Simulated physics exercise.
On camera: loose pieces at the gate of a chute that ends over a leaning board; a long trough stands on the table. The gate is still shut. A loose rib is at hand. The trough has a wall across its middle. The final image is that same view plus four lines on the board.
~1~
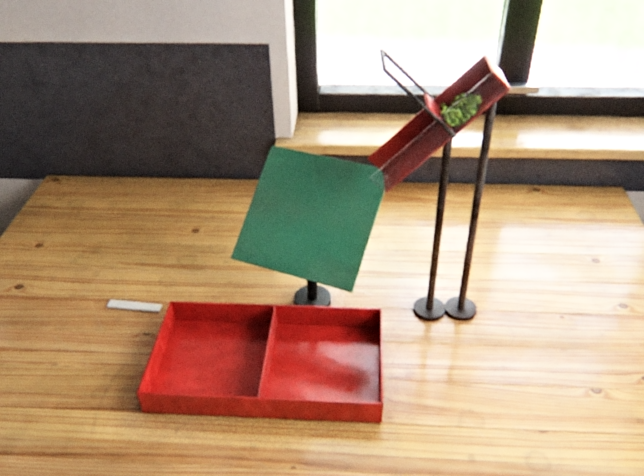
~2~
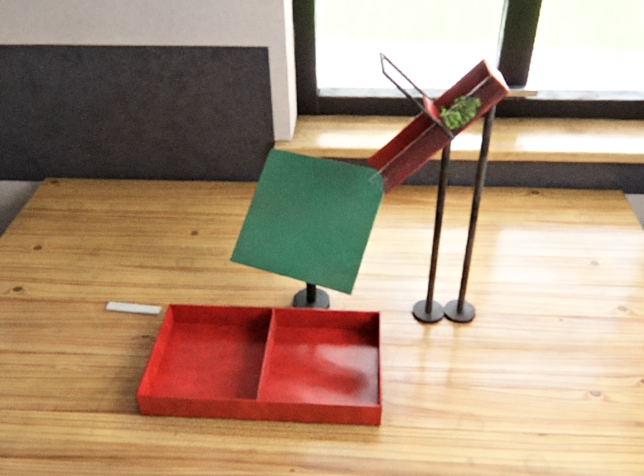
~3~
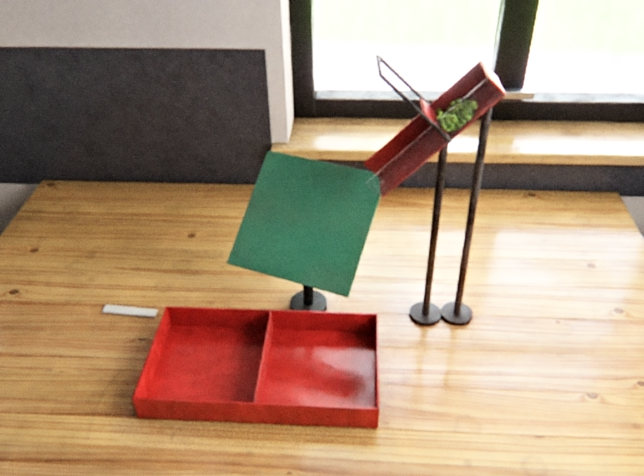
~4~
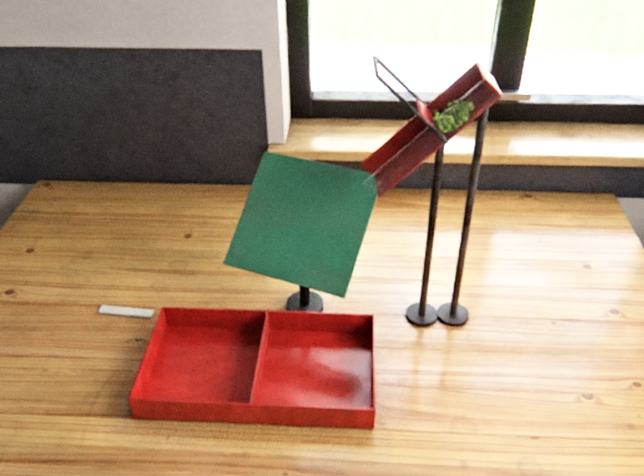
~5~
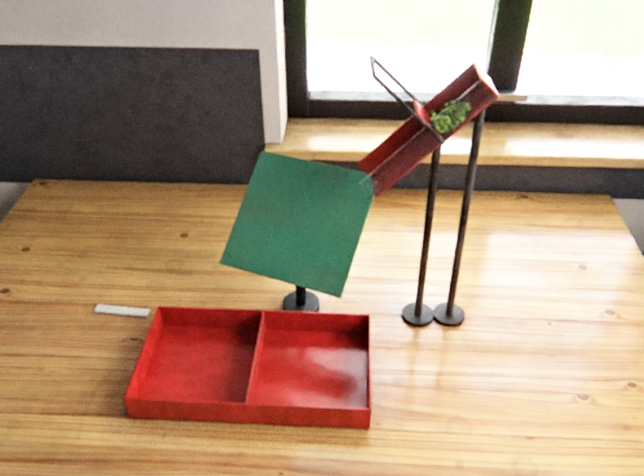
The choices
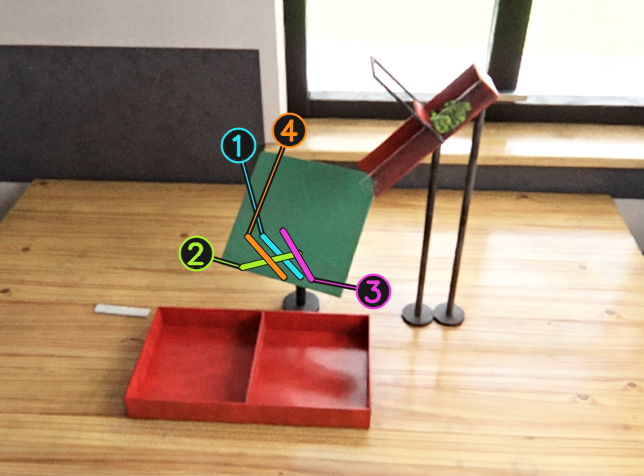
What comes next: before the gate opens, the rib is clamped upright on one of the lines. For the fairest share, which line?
Take 2.
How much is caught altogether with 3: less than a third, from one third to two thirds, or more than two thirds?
It is more than two thirds.
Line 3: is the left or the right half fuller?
The right half.
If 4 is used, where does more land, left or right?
Right.
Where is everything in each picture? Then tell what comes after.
The first picture shows load behind the gate at (457, 110), dried peas; lip of the chute at (385, 182), sloping fairly steeply.
The second picture shows middle of the board at (309, 217), tilted fairly steeply; middle of its low edge at (288, 277); of its high edge at (328, 160).
The third picture shows front corners of the trough at (133, 398) and (378, 408); front end of its middle wall at (254, 403); gate still shut at (426, 110).
The fourth picture shows middle of the load at (449, 116); lip at (377, 188).
The fifth picture shows middle of the load at (446, 116); lip at (374, 188).
On the marked copy, line 1 from (262, 236) to (300, 276); line 2 from (299, 253) to (242, 267); line 3 from (282, 230) to (311, 279); line 4 from (247, 236) to (283, 277).
For line 1, of what is caught, a small part in the left half, nearly all in the right.
For line 2, of what is caught, about half in the left half, about half in the right.
For line 3, of what is caught, a stray few in the left half, nearly all in the right.
For line 4, of what is caught, a small part in the left half, most in the right.
